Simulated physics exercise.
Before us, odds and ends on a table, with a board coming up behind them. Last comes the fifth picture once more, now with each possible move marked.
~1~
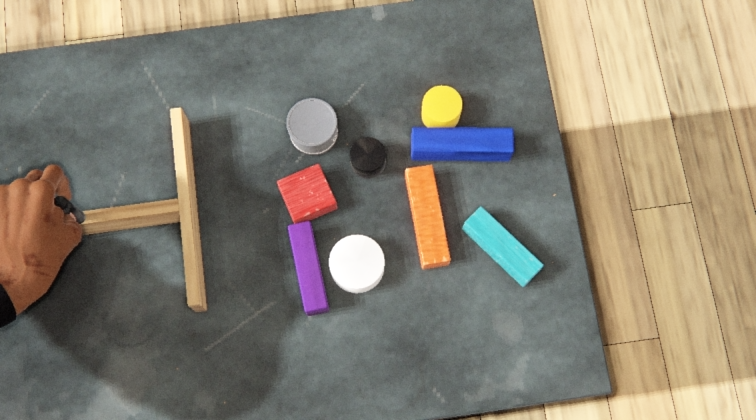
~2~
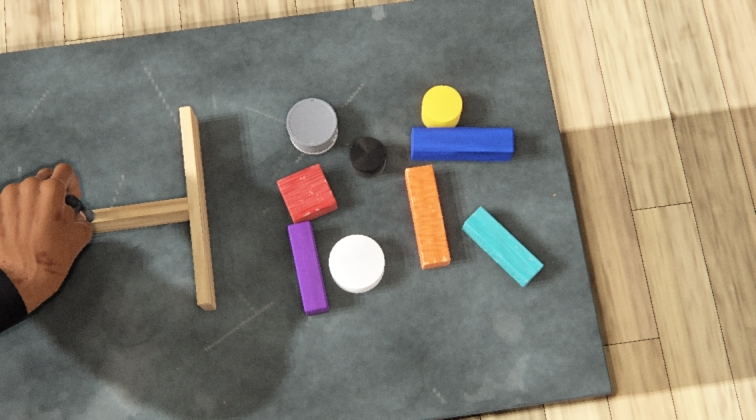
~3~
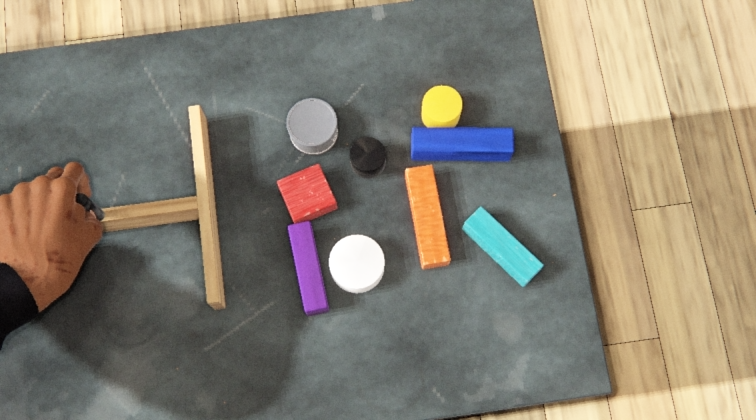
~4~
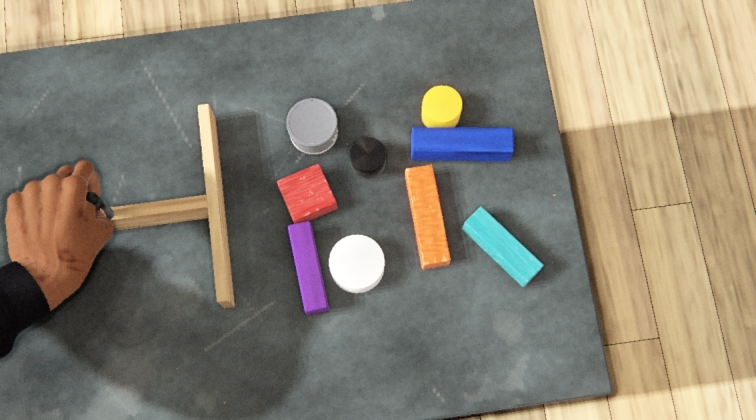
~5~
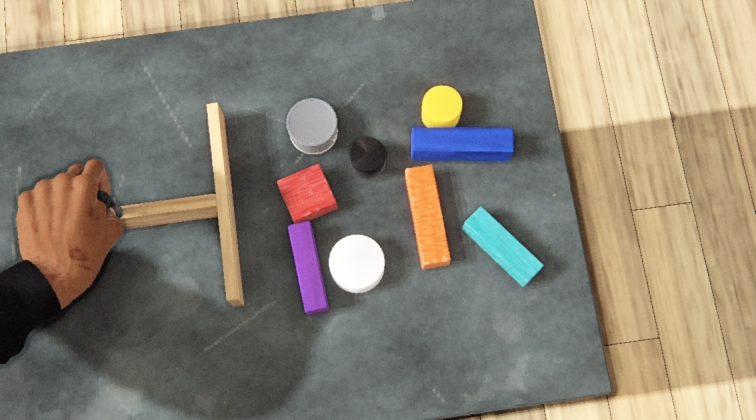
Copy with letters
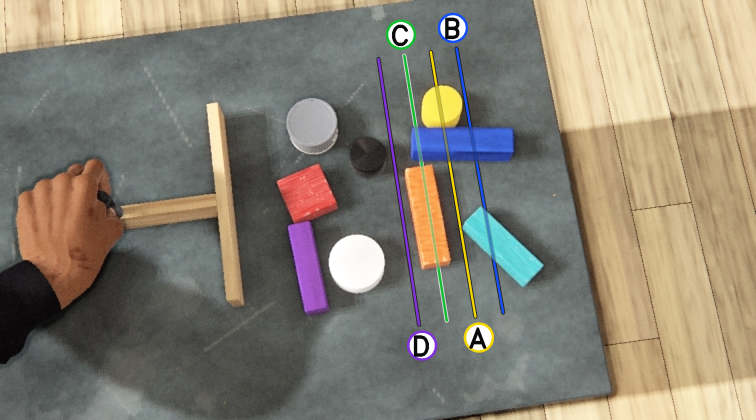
A hand slowly pushes a wooden board right toward colorful blocks and round pieces, which stay still.
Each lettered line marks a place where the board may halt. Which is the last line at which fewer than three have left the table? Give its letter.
The farthest such stop is B.
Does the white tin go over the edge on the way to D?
No.
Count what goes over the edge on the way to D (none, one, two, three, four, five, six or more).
By then, none.
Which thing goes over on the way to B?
It is the turquoise bar.
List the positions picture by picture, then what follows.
The first frame shows orange bar (427, 217); grey tin (312, 127); board (184, 204).
The second frame shows board (194, 203); purple stick (308, 269).
The third frame shows board (203, 201); black tin (368, 158).
The fourth frame shows board (213, 200); blue stick (462, 144).
The fifth frame shows board (222, 199); orange bar (427, 217); grey tin (312, 127); turquoise bar (502, 246).
On the marked copy, A at (452, 179); B at (479, 176); C at (425, 183); D at (398, 187).
With B. Early on, board (316, 186); grey tin (339, 123); white tin (383, 261).
Further on, board (408, 174); turquoise bar (543, 234); blue stick (493, 143).
At the end, board (478, 164); turquoise bar over the edge; blue stick (560, 134); one fallen.
As for the rest, A is within the limit but short; C is within the limit but short; D is within the limit but short.
